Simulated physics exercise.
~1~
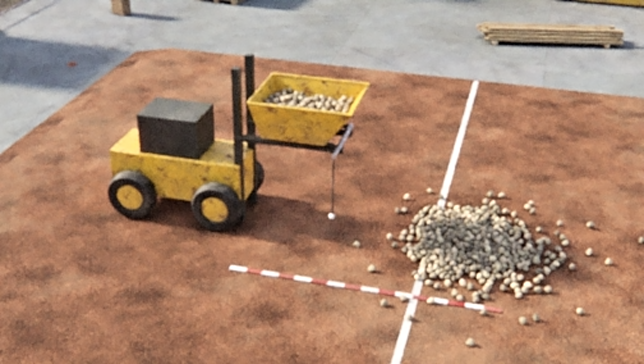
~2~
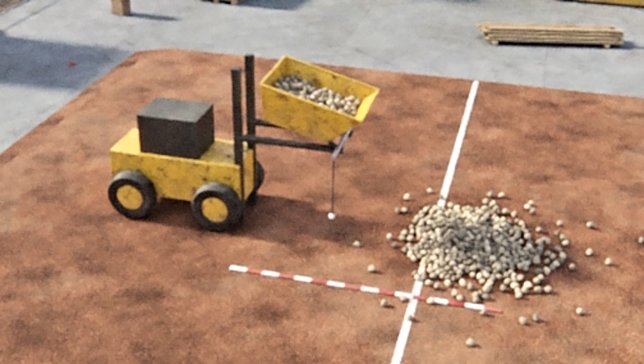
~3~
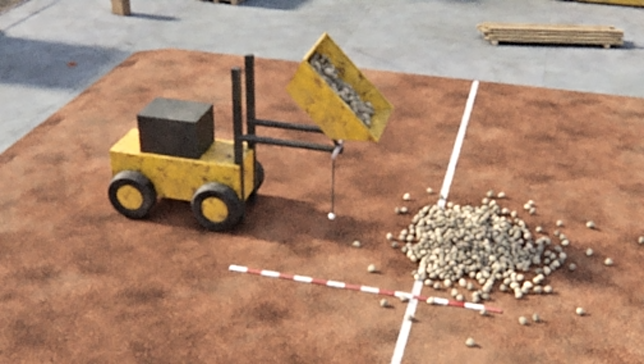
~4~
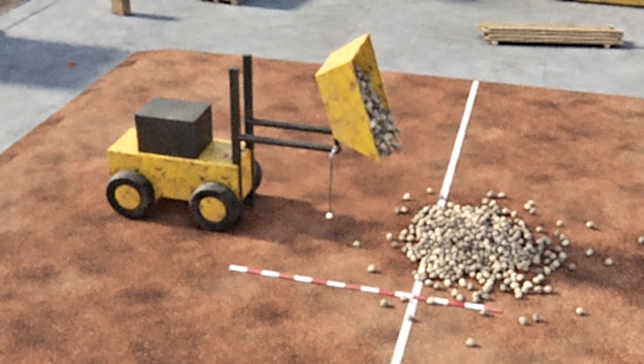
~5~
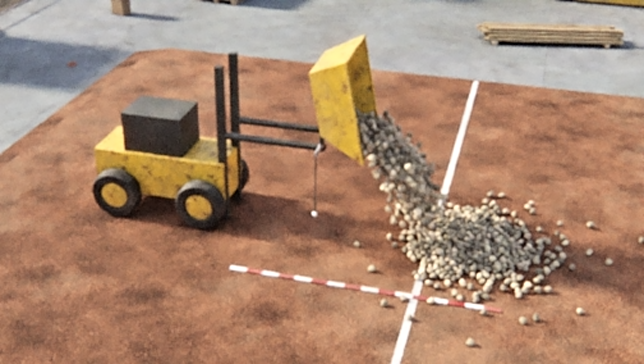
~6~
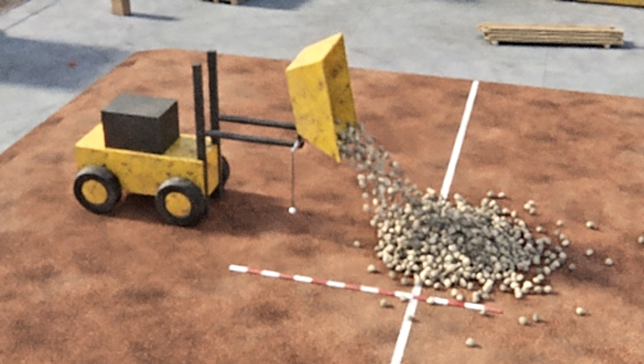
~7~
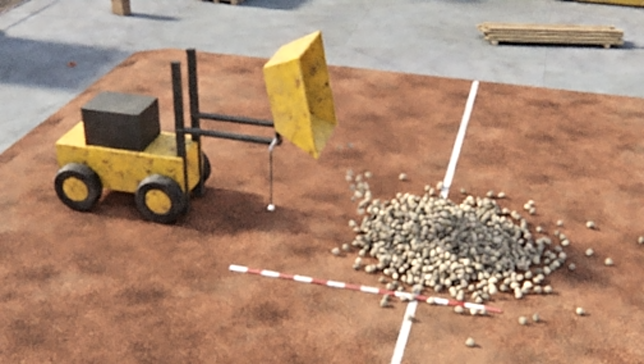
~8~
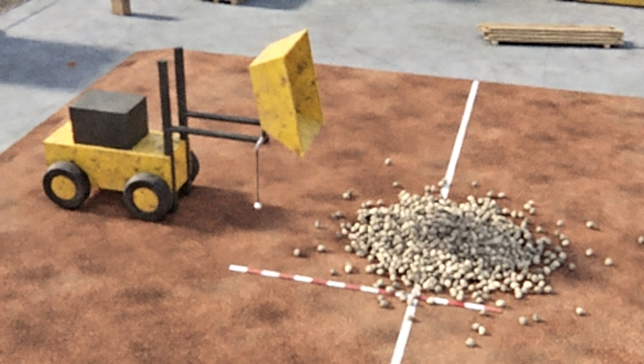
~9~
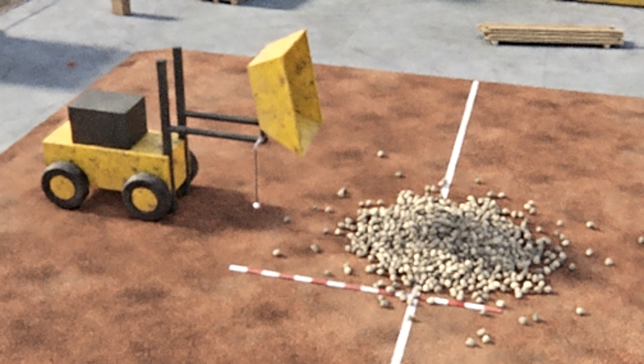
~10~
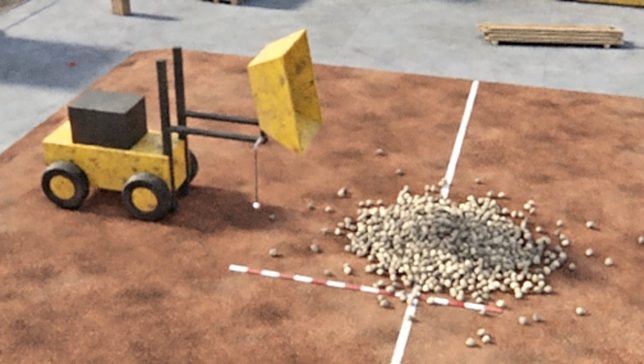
On reddish ground, a yellow fork truck tips its skip, pours pale stones onto a heap while backing left, then stops, skip emptied.
